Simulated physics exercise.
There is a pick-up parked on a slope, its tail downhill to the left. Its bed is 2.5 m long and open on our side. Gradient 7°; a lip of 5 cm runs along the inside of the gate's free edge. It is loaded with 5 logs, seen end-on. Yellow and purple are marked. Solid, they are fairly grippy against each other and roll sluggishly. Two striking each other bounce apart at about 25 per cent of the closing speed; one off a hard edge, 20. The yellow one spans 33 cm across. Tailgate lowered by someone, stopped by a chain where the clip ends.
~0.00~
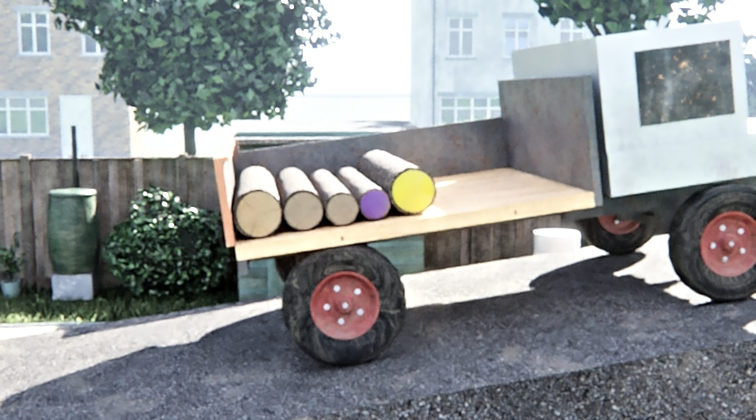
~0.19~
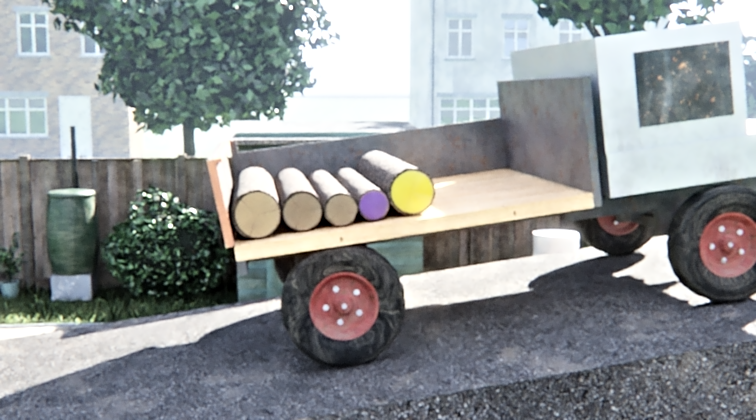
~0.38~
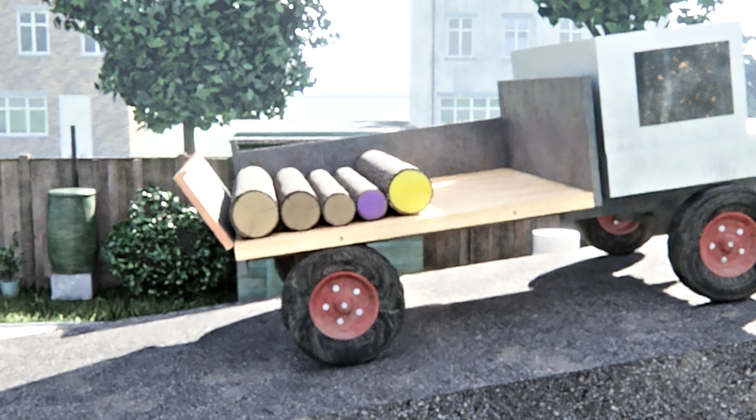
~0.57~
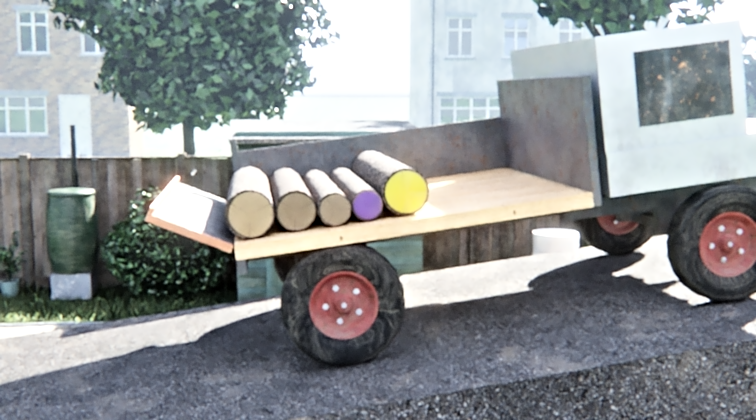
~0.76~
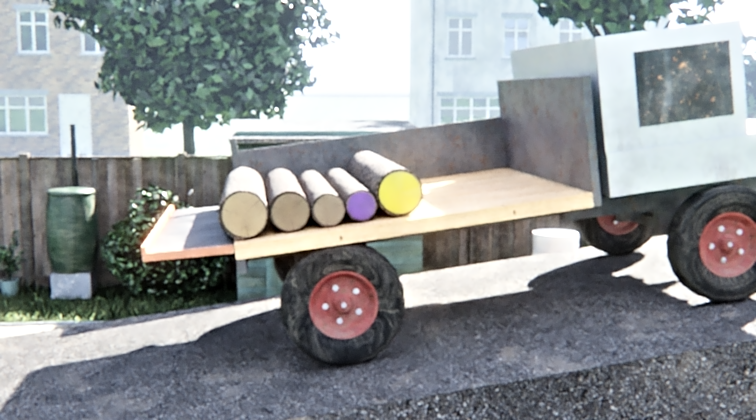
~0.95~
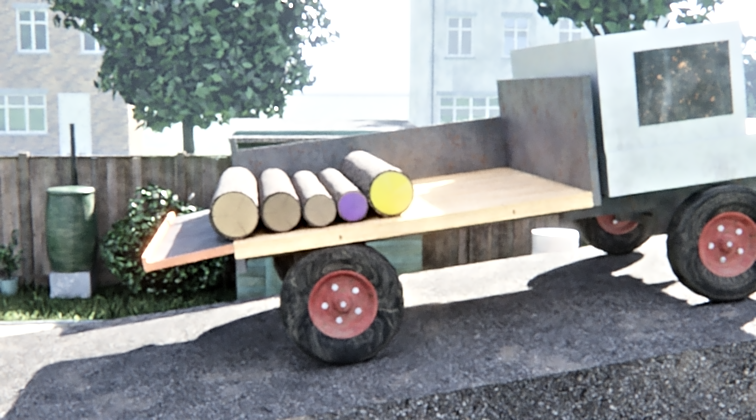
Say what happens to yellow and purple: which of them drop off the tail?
Taking yellow first, it keeps its spot. Purple keeps its spot.
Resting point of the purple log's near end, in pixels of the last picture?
I'd say somewhere close to (194, 232).
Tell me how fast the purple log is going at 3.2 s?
I'd put it near 0.3 m/s.
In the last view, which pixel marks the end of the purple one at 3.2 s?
It should be close to pixel (210, 228).
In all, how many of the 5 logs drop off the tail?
The number is 2.
By 3.2 s, yellow is on the bed, 15 cm short of the hinge, rolling left; purple is on the gate, 15 cm past the hinge, rolling left; 2 of 5 are out.
Finally (6.2 s), yellow is on the bed, 5 cm short of the hinge; purple is on the gate, 25 cm past the hinge; 2 of 5 are out.
